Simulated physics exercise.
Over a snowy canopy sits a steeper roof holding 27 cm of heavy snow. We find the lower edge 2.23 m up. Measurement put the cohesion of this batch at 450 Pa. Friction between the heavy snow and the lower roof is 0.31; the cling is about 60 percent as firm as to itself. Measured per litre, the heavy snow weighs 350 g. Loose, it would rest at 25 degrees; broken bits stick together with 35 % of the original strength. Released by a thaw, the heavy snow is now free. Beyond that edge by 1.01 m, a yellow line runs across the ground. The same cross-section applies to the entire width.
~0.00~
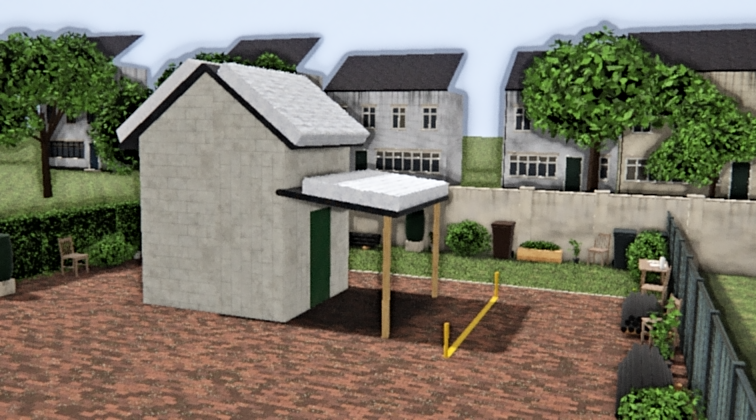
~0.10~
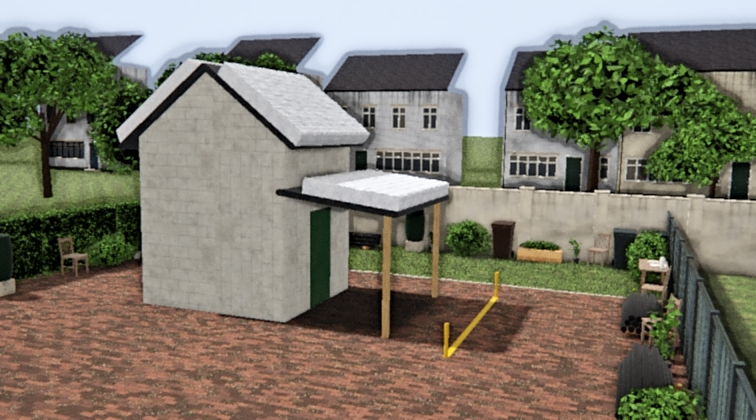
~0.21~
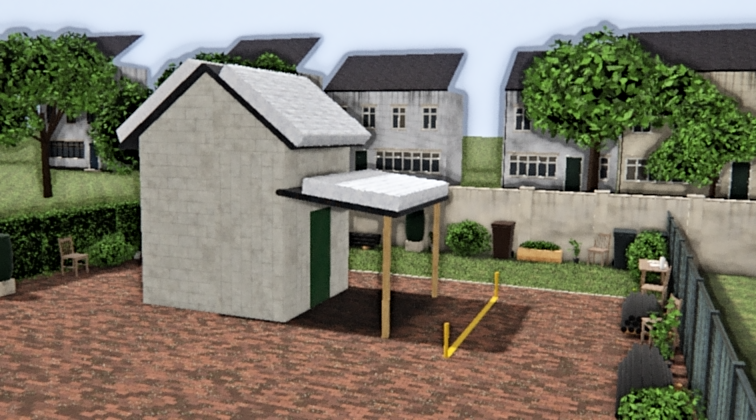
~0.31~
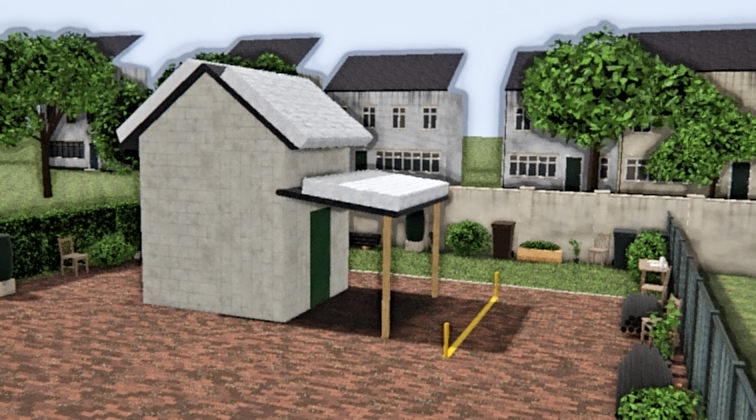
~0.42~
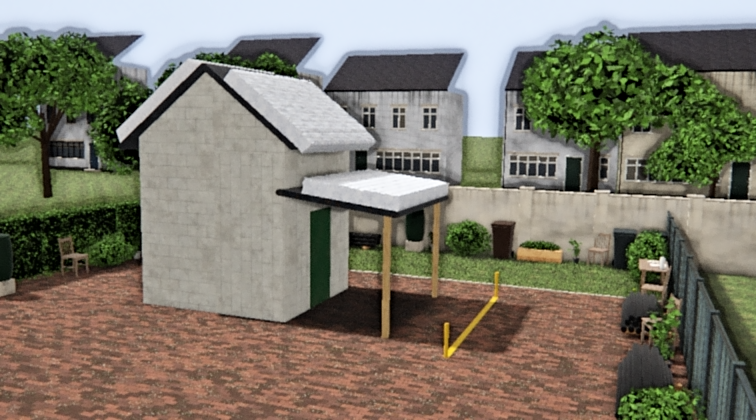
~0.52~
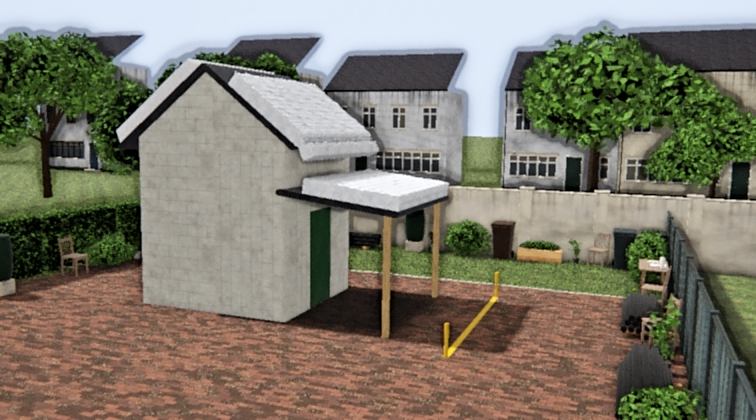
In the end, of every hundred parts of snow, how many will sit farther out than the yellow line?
Near 0 out of 100.
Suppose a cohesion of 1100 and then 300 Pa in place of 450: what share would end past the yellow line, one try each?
In order: Around 0 % and around 4 %.
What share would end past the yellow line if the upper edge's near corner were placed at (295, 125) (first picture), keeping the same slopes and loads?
8 %, roughly.
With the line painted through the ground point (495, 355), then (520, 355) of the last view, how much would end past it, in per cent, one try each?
Roughly 0 per cent and roughly 0 per cent.
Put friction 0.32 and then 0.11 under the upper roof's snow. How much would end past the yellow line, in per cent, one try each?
I'd say 0 %, followed by 7 %.
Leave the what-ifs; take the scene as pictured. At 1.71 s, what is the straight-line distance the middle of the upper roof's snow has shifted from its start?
Straight-line shift: Roughly 2.0 m.
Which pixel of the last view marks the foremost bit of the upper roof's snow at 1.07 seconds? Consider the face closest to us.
Roughly at the pixel (344, 180).
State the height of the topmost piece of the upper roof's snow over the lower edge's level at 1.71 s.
0.8 m or thereabouts.
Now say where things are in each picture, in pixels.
The first picture shows foremost bit of the heavy snow at (296, 132).
The second picture shows foremost bit of the heavy snow at (297, 132), its middle shifted 1.2 cm.
The third picture shows foremost bit of the heavy snow at (298, 141), its middle shifted 4.8 cm, 2 % of it past the upper edge, in one piece.
The fourth picture shows foremost bit of the heavy snow at (301, 134), its middle shifted 11 cm, 5 % of it past the upper edge, in one piece.
The fifth picture shows foremost bit of the heavy snow at (305, 141), its middle shifted 20 cm, 10 % of it past the upper edge, cracking.
The sixth picture shows foremost bit of the heavy snow at (310, 146), its middle shifted 32 cm, 16 % of it past the upper edge, cracking.
After 1.07 s, none is below the lower edge and 0 % is past the line.
After 1.71 s, none is below the lower edge and 0 % is past the line.
After 2.36 s, none is below the lower edge and 0 % is past the line.
After 3.00 s, none is below the lower edge and 0 % is past the line.
After 3.10 s, none is below the lower edge and 0 % is past the line.
